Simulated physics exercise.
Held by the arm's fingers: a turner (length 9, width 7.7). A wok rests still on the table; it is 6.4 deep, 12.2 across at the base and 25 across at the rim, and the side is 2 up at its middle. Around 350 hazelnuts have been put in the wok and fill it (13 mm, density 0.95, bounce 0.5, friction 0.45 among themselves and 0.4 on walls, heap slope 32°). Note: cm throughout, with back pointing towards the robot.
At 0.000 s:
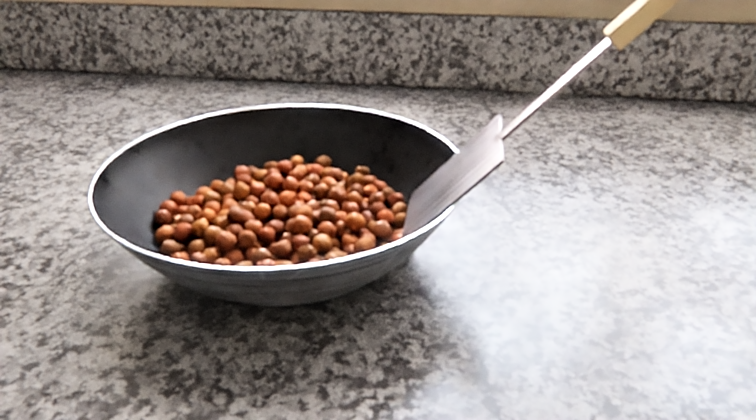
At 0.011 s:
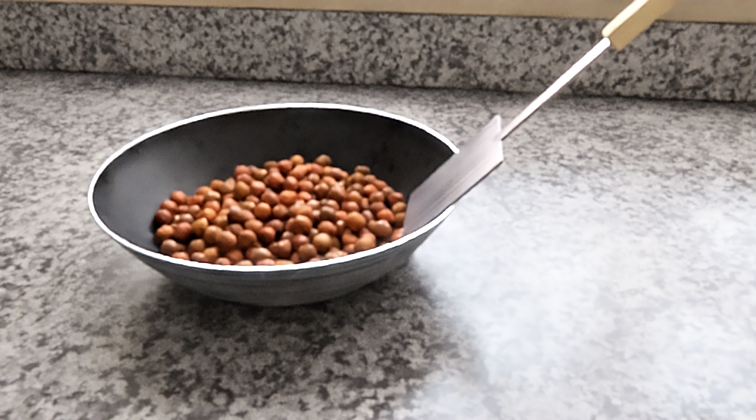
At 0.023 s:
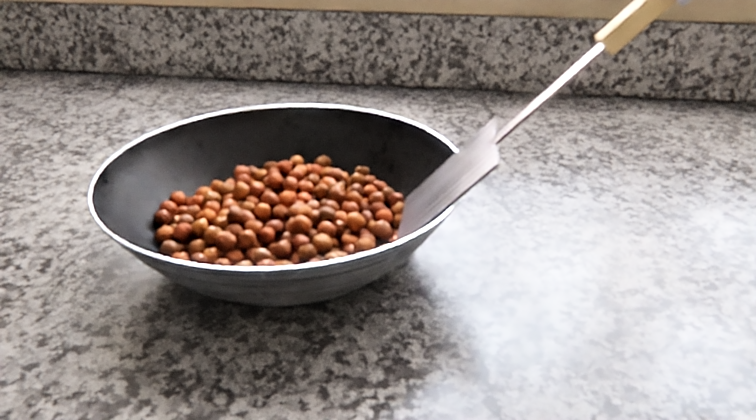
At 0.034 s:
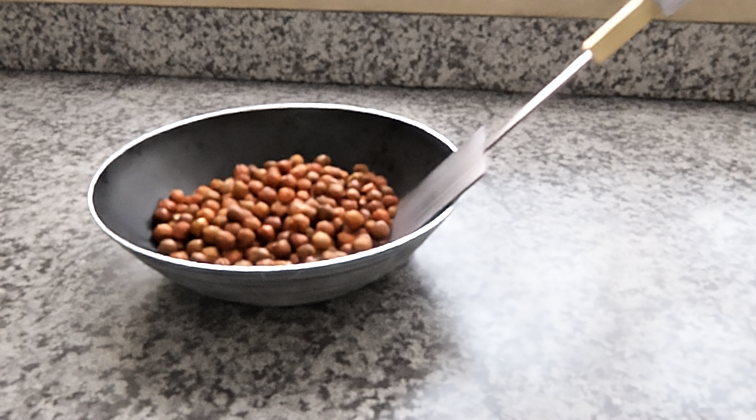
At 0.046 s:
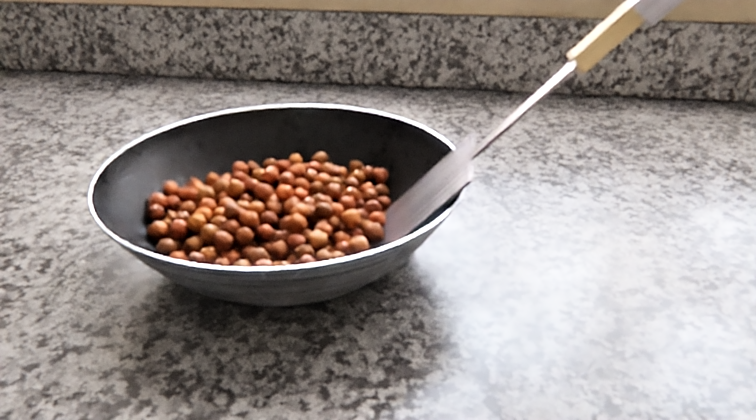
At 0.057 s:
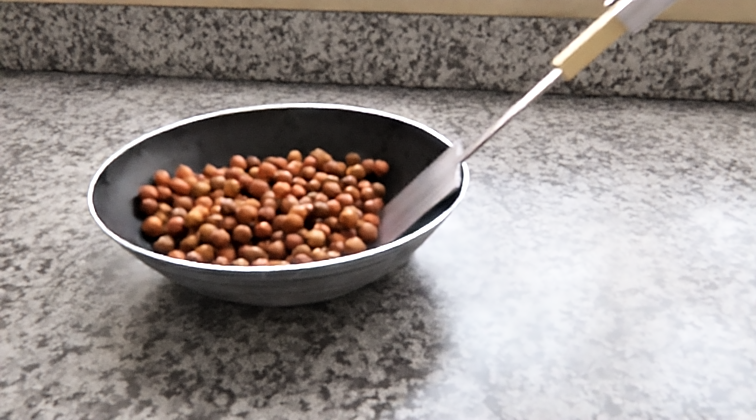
A metal turner with a pale handle rests against the right inner side of a dark wok of reddish-brown hazelnuts on a speckled counter, barely moving at first. It then slides left and slightly down into the heap, pushing the nuts a little leftward while the wok stays still.
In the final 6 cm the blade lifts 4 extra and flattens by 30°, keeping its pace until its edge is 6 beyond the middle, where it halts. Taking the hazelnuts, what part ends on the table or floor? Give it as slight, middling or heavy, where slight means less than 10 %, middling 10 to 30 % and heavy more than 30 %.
Slight.
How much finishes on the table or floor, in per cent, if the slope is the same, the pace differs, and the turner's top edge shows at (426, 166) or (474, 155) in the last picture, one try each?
Near 30 per cent in the first try and near 0 per cent in the second.
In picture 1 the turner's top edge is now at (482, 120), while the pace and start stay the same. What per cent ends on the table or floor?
About 0 per cent.
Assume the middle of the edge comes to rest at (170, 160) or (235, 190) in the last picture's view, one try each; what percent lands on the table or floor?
The two tries give near 25 and near 0 in a hundred.
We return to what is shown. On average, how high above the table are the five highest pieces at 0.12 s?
Around 7 cm above the table.
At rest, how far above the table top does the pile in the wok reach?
It reaches around 7.0 cm.
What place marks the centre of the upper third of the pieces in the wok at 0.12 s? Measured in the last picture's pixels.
Roughly pixel (221, 194).
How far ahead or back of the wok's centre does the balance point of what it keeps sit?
About 4.0 cm ahead.
After 0.12 s, sloping 48°, highest piece 7 above the table; 348 in the wok.
After 0.18 s, sloping 36°, highest piece 7 above the table; 346 in the wok, 2 on the blade or in flight.
After 0.41 s, sloping 18°, highest piece 8 above the table; 340 in the wok, 5 on the table or floor, 3 on the blade or in flight.
After 1.46 s, sloping 18°, highest piece 7 above the table; 339 in the wok, 9 on the table or floor.
At rest, 339 in the wok, 9 on the table or floor. That is 3 % on the table or floor.
